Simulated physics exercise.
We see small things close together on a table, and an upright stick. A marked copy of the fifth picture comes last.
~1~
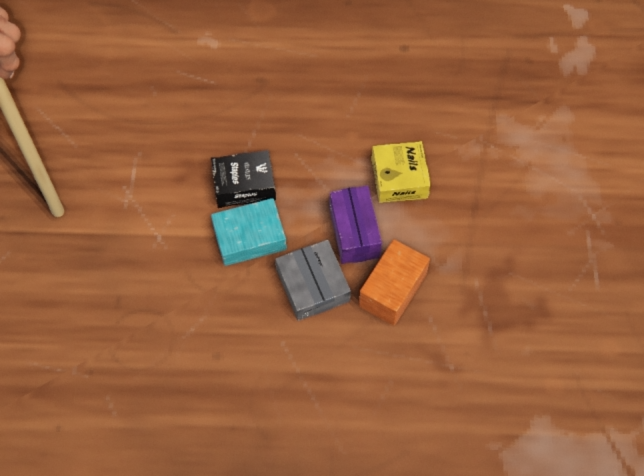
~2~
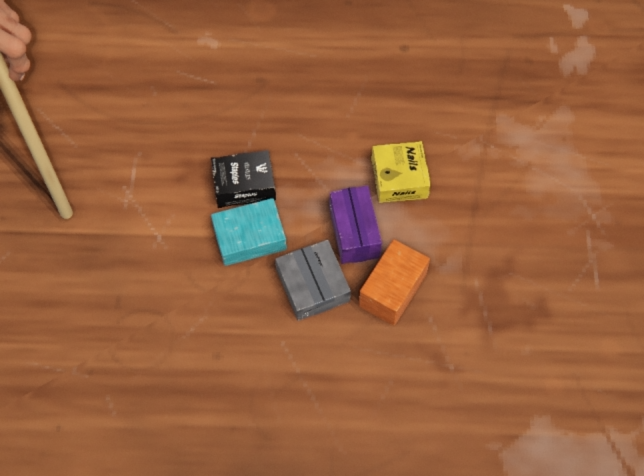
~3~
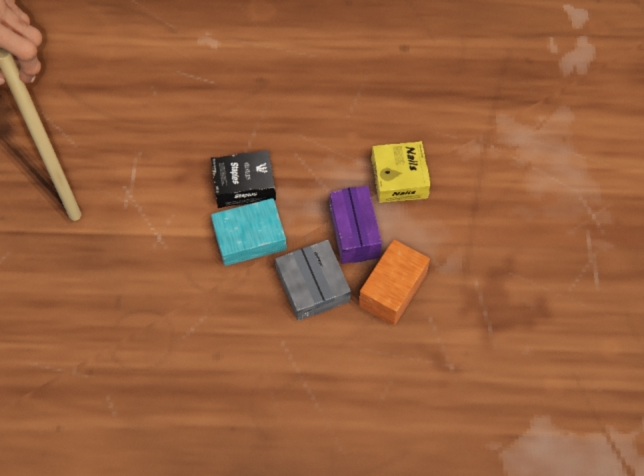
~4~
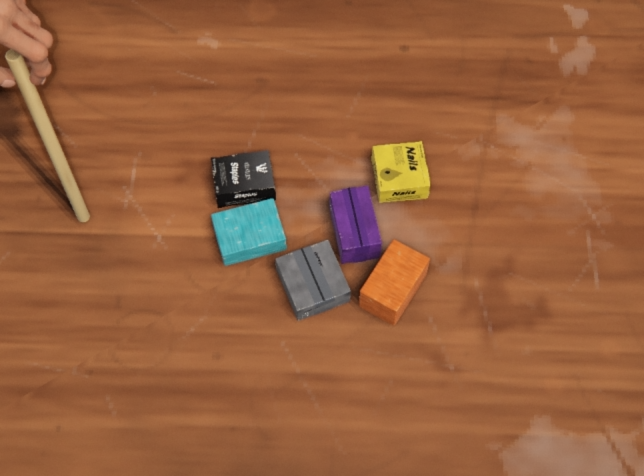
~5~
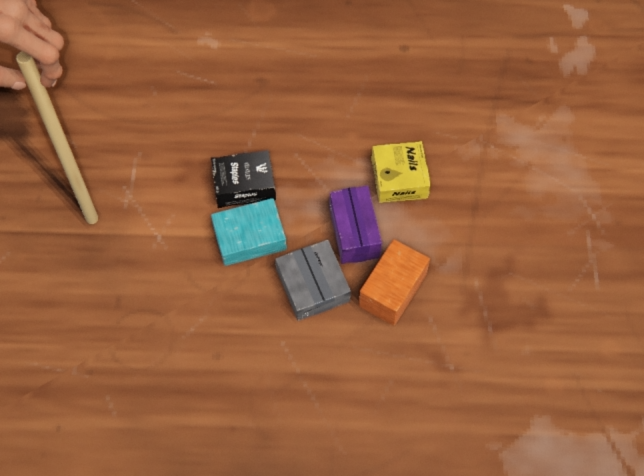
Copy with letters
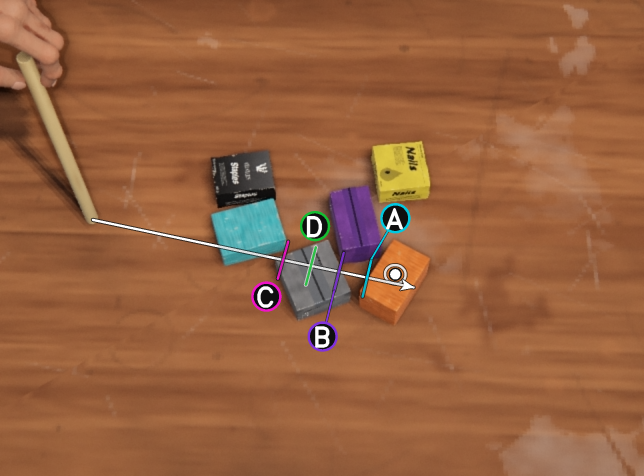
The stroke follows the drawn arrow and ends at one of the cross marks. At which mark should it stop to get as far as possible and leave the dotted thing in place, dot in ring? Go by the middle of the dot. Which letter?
As far as tick A.
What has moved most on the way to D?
It is the turquoise block.
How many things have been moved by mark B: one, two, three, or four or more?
It has moved two.
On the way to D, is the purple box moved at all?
No.
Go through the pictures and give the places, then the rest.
The first frame shows grey box (313, 280); purple box (355, 225); orange block (394, 282).
The second frame shows orange block (394, 282); black box (244, 179).
The third frame shows yellow box (400, 172); turquoise block (249, 232).
The fourth frame shows grey box (313, 280); purple box (355, 225).
The fifth frame shows orange block (394, 282); black box (244, 179); yellow box (400, 172).
On the copy, A at (367, 278); B at (339, 272); C at (283, 260); D at (311, 266); the arrow from (93, 220) to (414, 287); the white dot at (395, 274).
On A. First, foot of the stick (189, 241).
Then, foot of the stick (287, 261); turquoise block (295, 219).
Finally, foot of the stick (367, 279); turquoise block (297, 219); grey box (329, 303); the dot is still in its ring.
By contrast, B keeps the dot in but is short; C keeps the dot in but is short; D keeps the dot in but is short.
